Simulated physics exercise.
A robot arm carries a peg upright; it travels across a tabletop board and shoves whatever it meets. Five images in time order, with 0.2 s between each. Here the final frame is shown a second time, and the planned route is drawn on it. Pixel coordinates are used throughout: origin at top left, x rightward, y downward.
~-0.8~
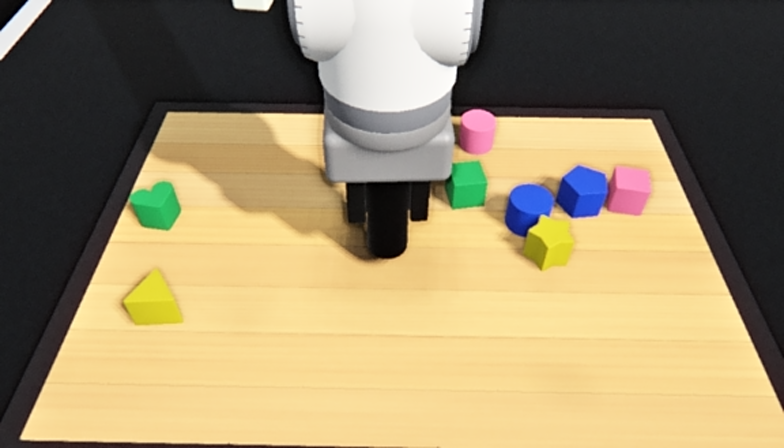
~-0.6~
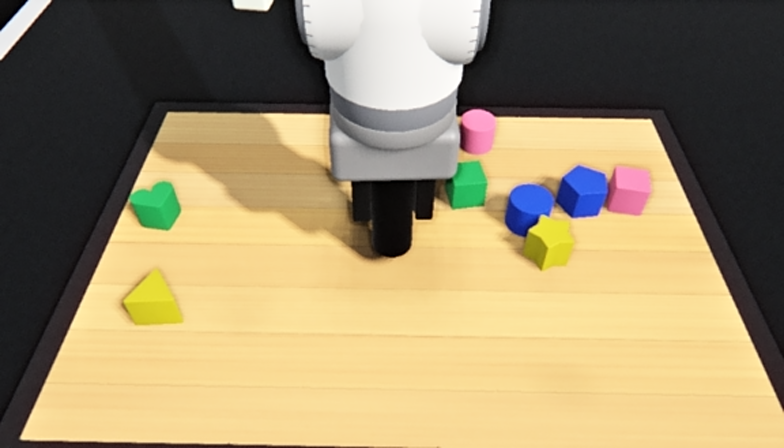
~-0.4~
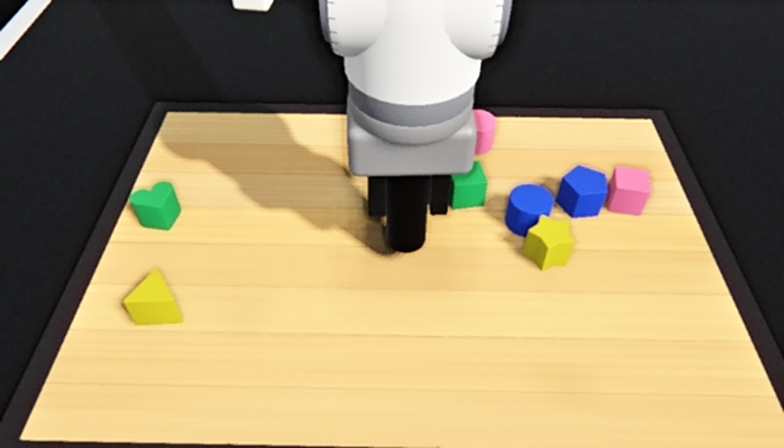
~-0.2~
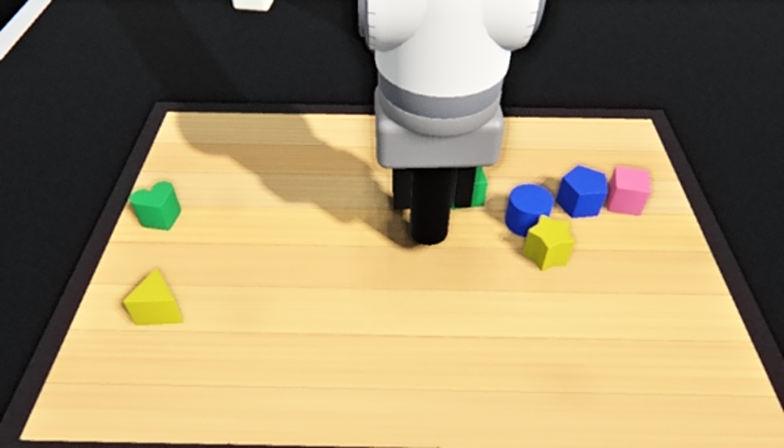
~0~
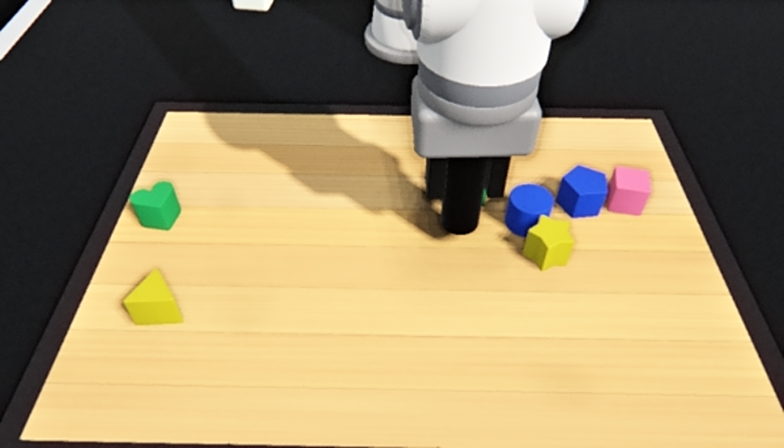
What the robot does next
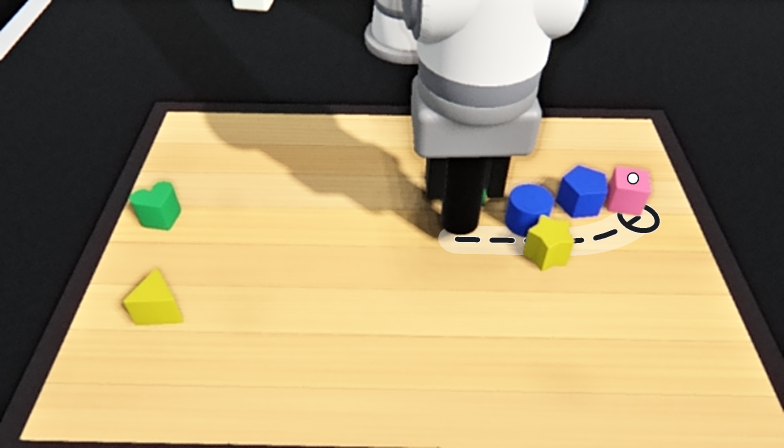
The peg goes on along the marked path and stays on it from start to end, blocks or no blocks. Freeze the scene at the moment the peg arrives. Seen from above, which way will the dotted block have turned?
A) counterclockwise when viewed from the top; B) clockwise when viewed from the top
That would be A.
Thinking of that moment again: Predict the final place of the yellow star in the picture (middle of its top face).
It comes to (601, 243).
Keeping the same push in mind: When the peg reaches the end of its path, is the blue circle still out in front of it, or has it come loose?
My guess is it ends up beside or behind the peg.
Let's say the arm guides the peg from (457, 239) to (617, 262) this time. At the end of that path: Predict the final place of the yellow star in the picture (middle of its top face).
The point I'd pick in the picture is (666, 250).
The drawn path runs from (457, 239) by way of (524, 241) and (589, 239) to (638, 217); the dot is on the pink square.
The first path, step by step. One third of the way, peg at (529, 223); blue circle at (548, 192); yellow star at (563, 233).
Two thirds of the way, peg at (596, 222); blue circle at (563, 188); yellow star at (601, 243), turned 55° clockwise; blue pentagonal block at (595, 173).
At the end, peg at (646, 200); blue circle at (563, 188); yellow star at (601, 243), turned 55° clockwise; blue pentagonal block at (595, 173); pink square at (638, 168), turned 25° anticlockwise.
